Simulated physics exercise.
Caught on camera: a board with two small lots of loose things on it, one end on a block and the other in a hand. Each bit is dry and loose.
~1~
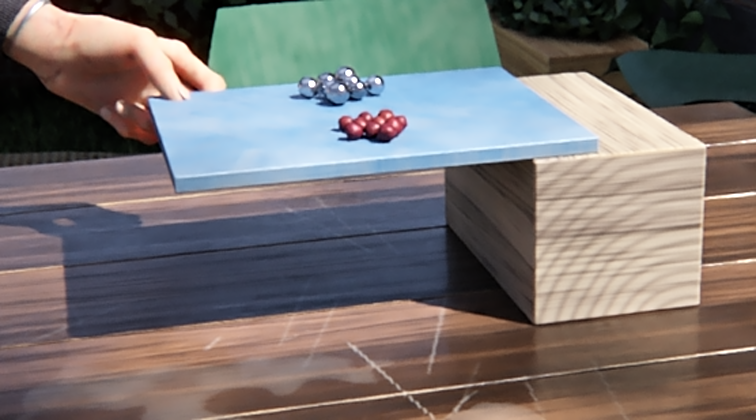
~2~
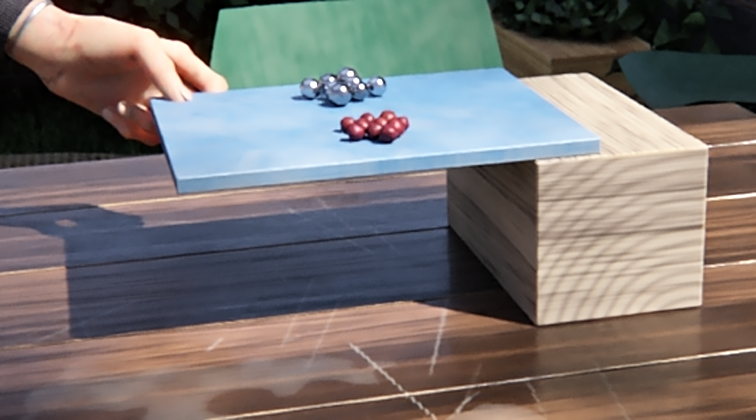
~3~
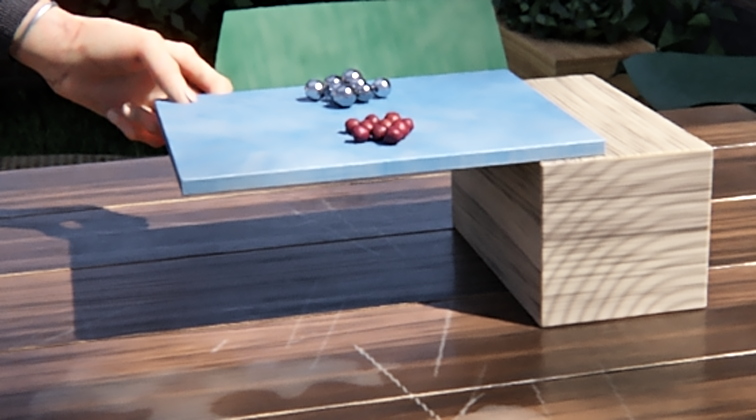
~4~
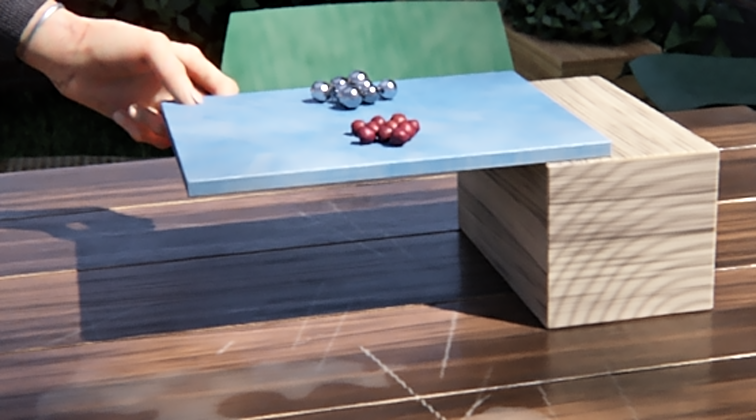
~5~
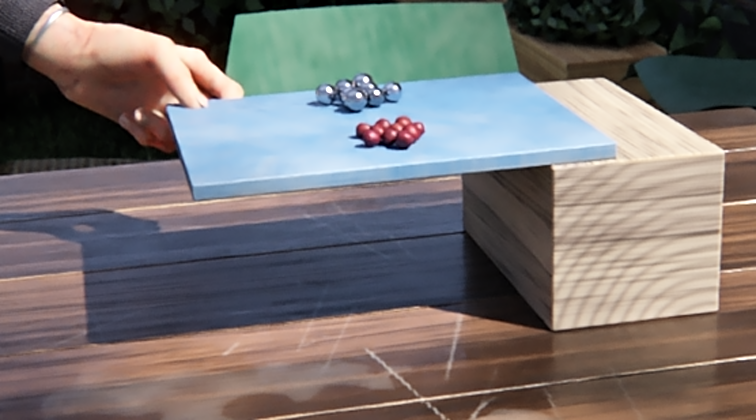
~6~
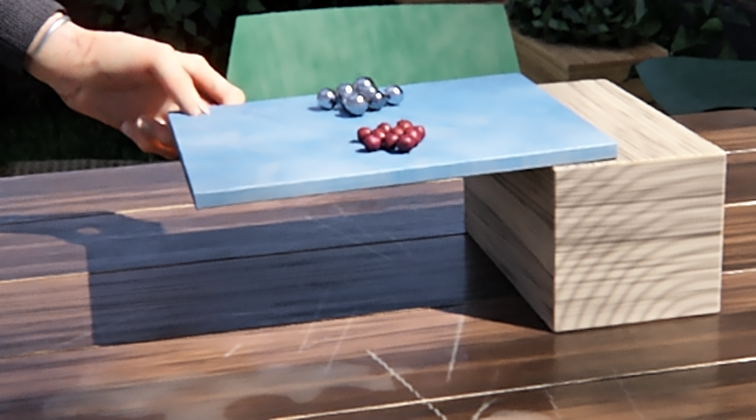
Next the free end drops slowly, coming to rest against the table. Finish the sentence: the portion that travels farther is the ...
The portion that travels farther is the back one.
Then, 0.50 s later than the last frame, board sloping at 13°; near portion every one still on the board; far portion every one still on the board.
Then, 1.04 s later than the last frame, board sloping at 26°; near portion mostly at the foot of the board; far portion mostly up to a board's length out.
Then, 1.68 s later than the last frame, board resting at 30°; near portion mostly less than half a board's length out; far portion mostly one to two board lengths out.
When it is over, board resting at 30°; near portion mostly less than half a board's length out; far portion mostly more than two board lengths out, the larger part gone off the table; the far portion has gone farther.
